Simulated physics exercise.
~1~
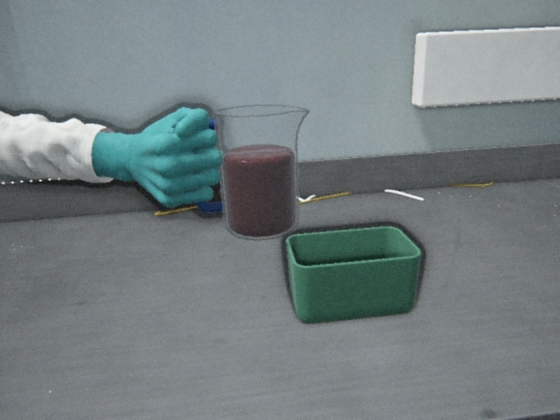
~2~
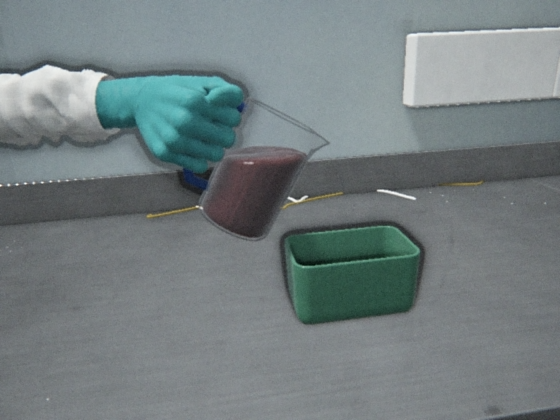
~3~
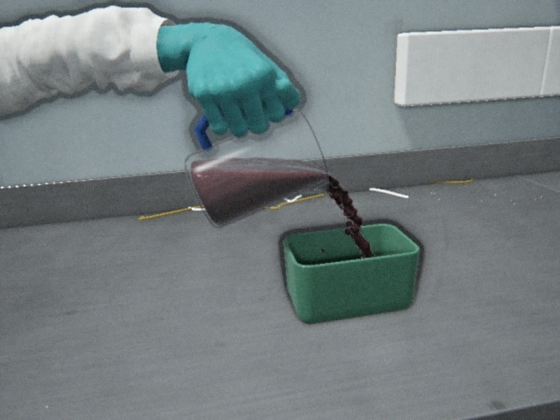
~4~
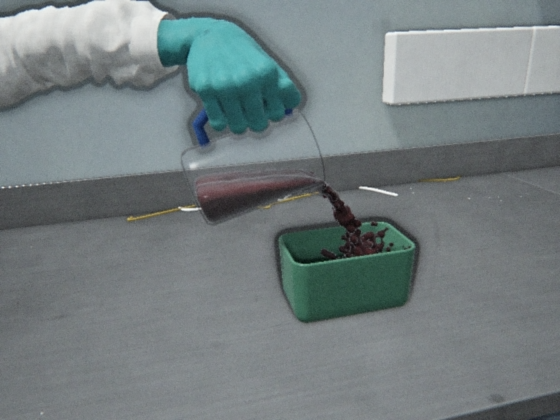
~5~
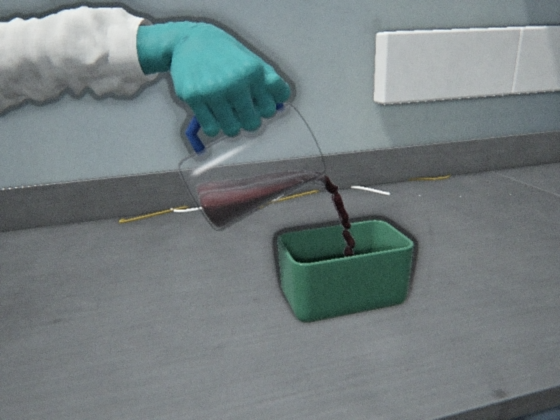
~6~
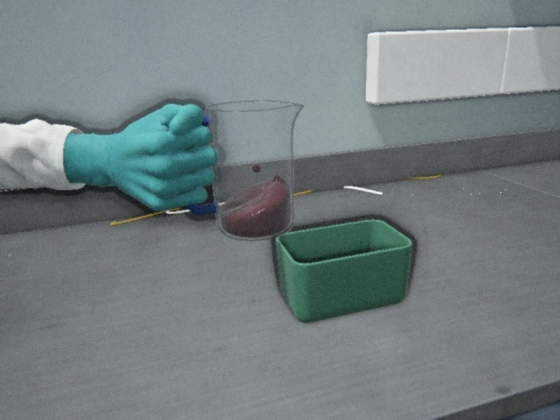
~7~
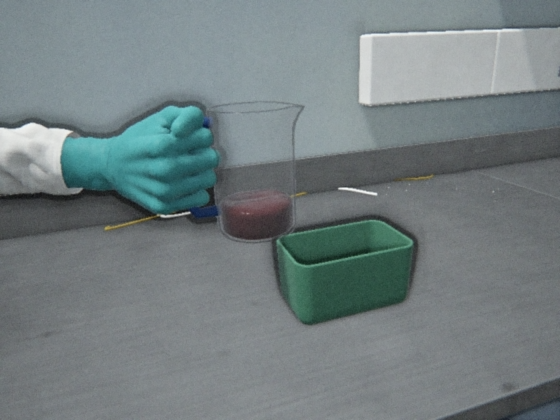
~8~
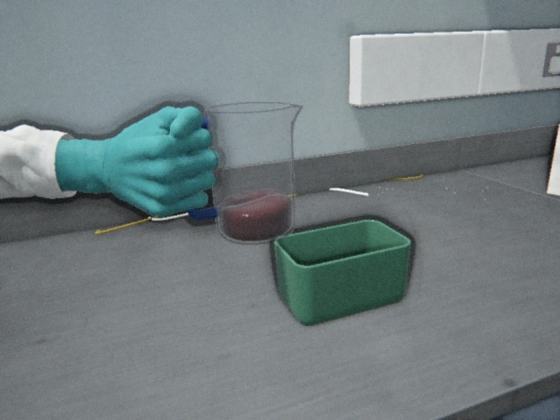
A hand in a teal glove and white sleeve holds a clear jug of dark red wine by its blue handle, at the left of a grey worktop seen from slightly above. An open green oblong tub sits to the right, with a pale blue wall and a white panel behind. The hand lifts and tips the jug rightward until wine streams from its lip into the tub. The jug then swings back upright, the remaining wine sloshing before it settles. Some wine remains in the jug as the view drifts slightly sideways.
